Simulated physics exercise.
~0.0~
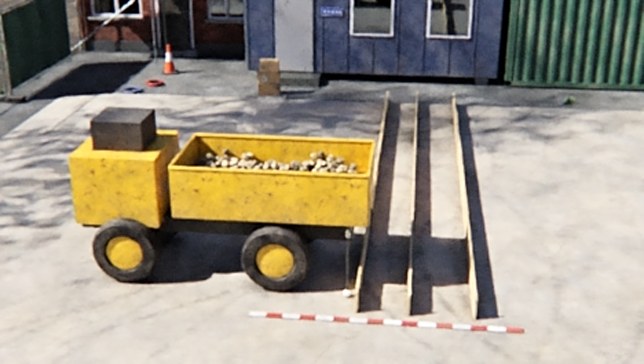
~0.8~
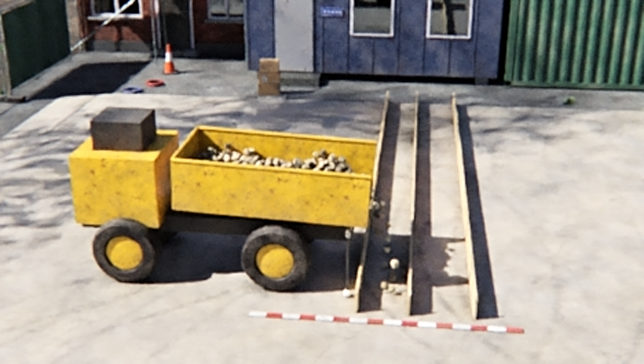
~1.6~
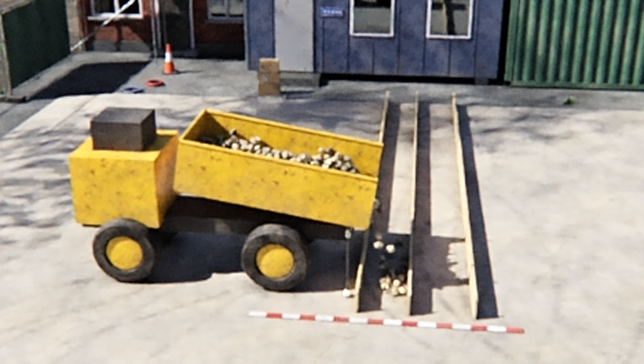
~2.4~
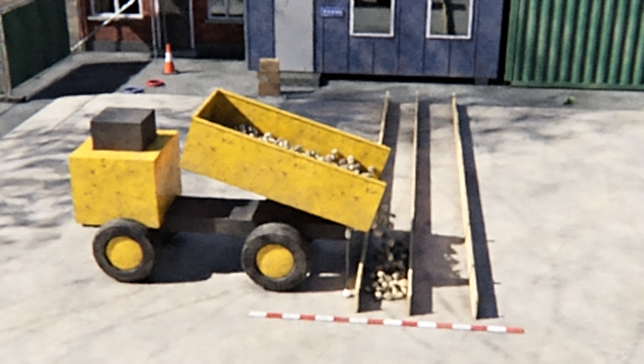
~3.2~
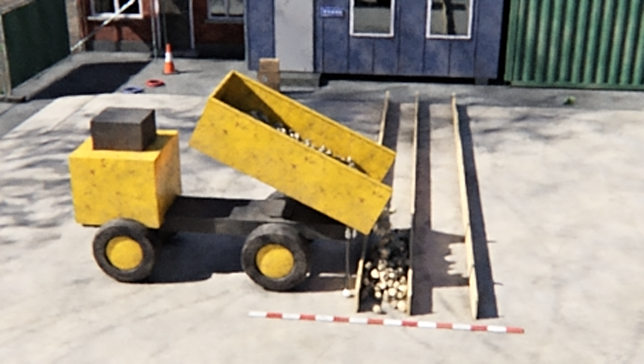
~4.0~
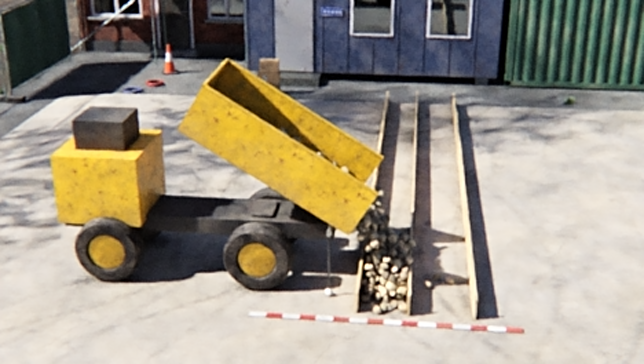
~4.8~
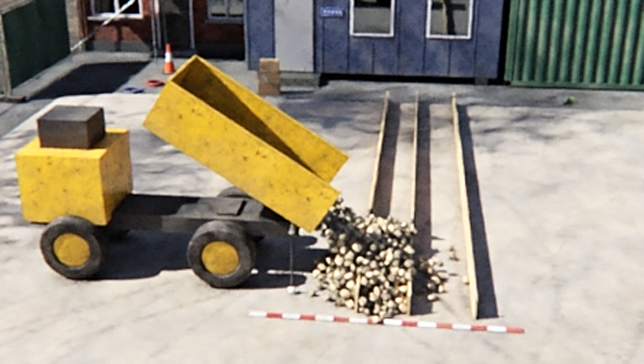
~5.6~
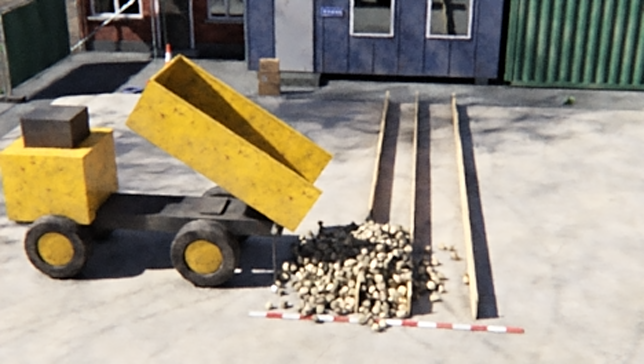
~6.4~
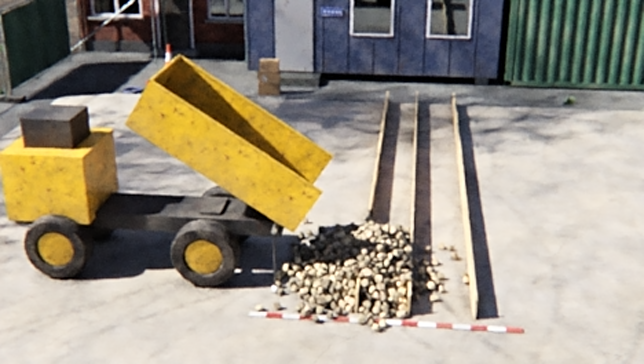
On a sunlit concrete yard before a blue building, a yellow tipper truck loaded with pale stones stands at the left of three long boards laid side by side. Its body begins to tilt, and a few stones drop off the rear end into the nearer bay. The body rises steeper and the stones gather there in a growing pile. Then the truck rolls left, its body still raised, and the rest pours out in a rush, spilling across the boards. The truck stops with its body empty, leaving a broad heap over the near bay and the ground before it, with a few stones in the far bay.
